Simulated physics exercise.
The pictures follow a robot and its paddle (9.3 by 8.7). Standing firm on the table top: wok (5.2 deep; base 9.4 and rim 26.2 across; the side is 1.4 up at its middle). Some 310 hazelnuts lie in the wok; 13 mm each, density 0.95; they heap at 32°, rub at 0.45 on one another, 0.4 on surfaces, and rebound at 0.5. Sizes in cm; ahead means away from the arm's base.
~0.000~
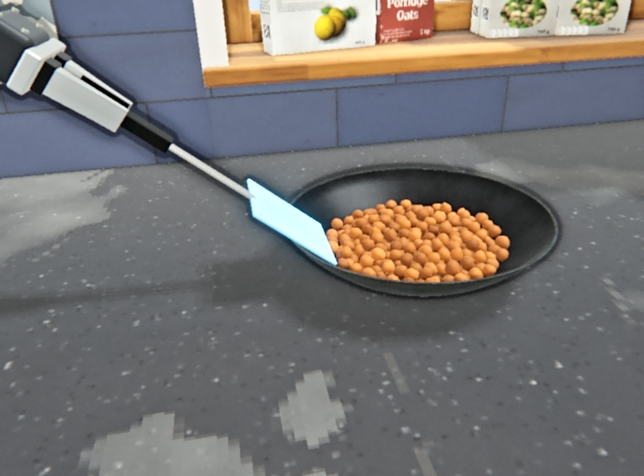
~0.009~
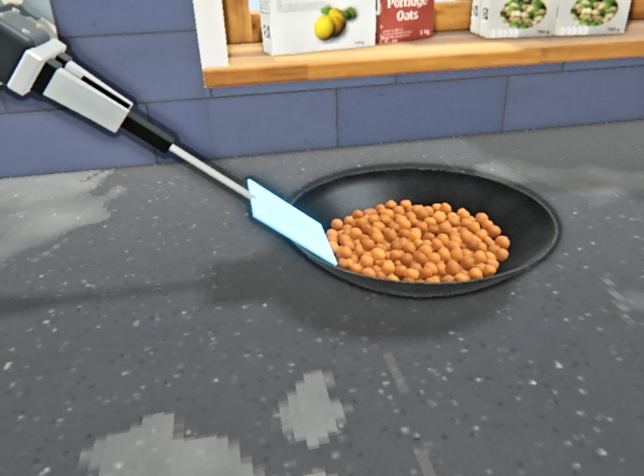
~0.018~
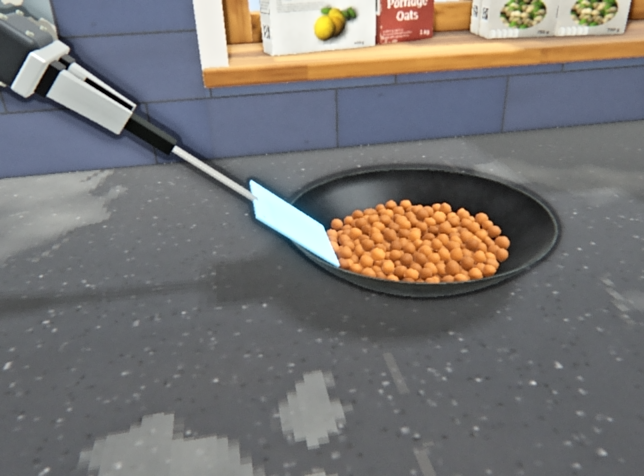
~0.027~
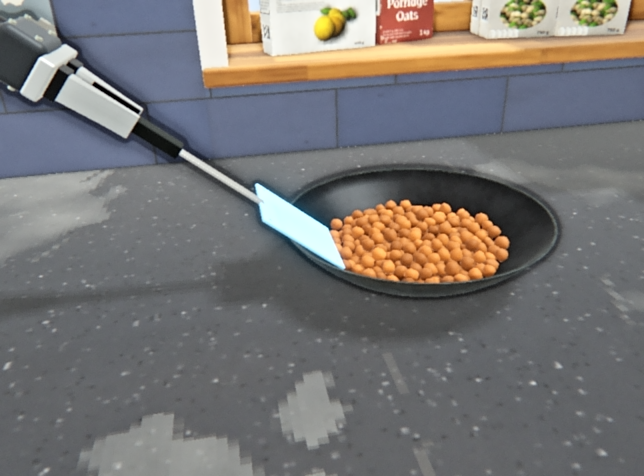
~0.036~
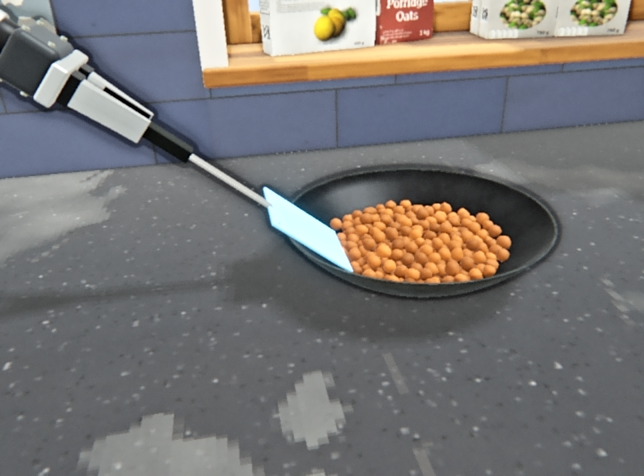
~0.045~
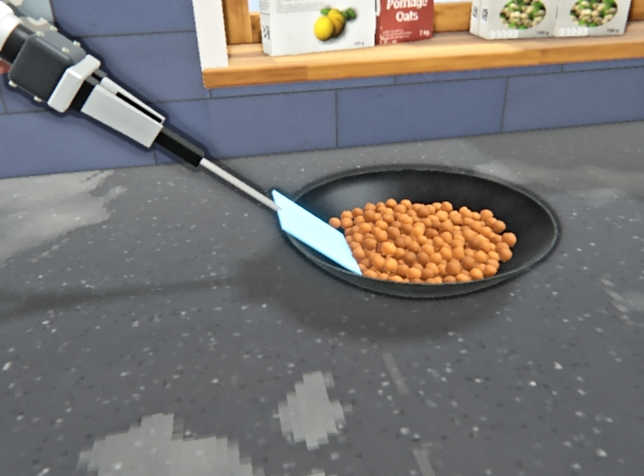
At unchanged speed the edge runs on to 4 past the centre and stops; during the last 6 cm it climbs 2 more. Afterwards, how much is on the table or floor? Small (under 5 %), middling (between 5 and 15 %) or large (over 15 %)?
Share on the table or floor: Middling (between 5 and 15 %).
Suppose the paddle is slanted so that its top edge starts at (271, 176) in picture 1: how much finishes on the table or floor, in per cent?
Some 10 per cent.
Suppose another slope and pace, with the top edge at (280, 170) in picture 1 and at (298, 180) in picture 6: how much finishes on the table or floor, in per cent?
Some 5 per cent.
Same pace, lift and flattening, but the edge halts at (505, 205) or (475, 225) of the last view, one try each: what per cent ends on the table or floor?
Some 50 and 25 per cent.
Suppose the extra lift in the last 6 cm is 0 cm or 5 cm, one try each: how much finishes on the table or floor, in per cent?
Some 5 and 10 per cent.
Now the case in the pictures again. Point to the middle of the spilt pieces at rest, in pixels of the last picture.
Near (563, 229).
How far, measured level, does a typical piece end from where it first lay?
About 6 cm.
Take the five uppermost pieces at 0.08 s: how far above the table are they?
About 5 cm.
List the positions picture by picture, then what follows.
Paddle top edge at (251, 196), sloping 40°; upper third of the load around (414, 236), from x 330 to 505, top at y 205; 311 in the wok, in the first picture.
Paddle top edge at (251, 196), sloping 40°; upper third of the load around (414, 236), from x 330 to 500, top at y 205, in the second picture.
Paddle top edge at (253, 198), sloping 40°; upper third of the load around (415, 236), from x 330 to 500, top at y 205, in the third picture.
Paddle top edge at (259, 201), sloping 40°; upper third of the load around (416, 236), from x 335 to 500, top at y 205, in the fourth picture.
Paddle top edge at (268, 205), sloping 40°; upper third of the load around (416, 235), from x 335 to 505, top at y 205, in the fifth picture.
Paddle top edge at (278, 208), sloping 40°; upper third of the load around (417, 232), from x 335 to 510, top at y 205; 311 in the wok, in the sixth picture.
By 0.08 s, sloping 40°, highest piece 5 above the table; 311 in the wok.
By 0.11 s, sloping 40°, highest piece 6 above the table; 311 in the wok.
By 0.33 s, sloping 40°, highest piece 6 above the table; 284 in the wok, 22 on the table or floor, 5 on the blade or in flight.
By 1.38 s, sloping 40°, highest piece 6 above the table; 284 in the wok, 27 on the table or floor.
Final count, 284 in the wok, 27 on the table or floor. That is 9 % on the table or floor.
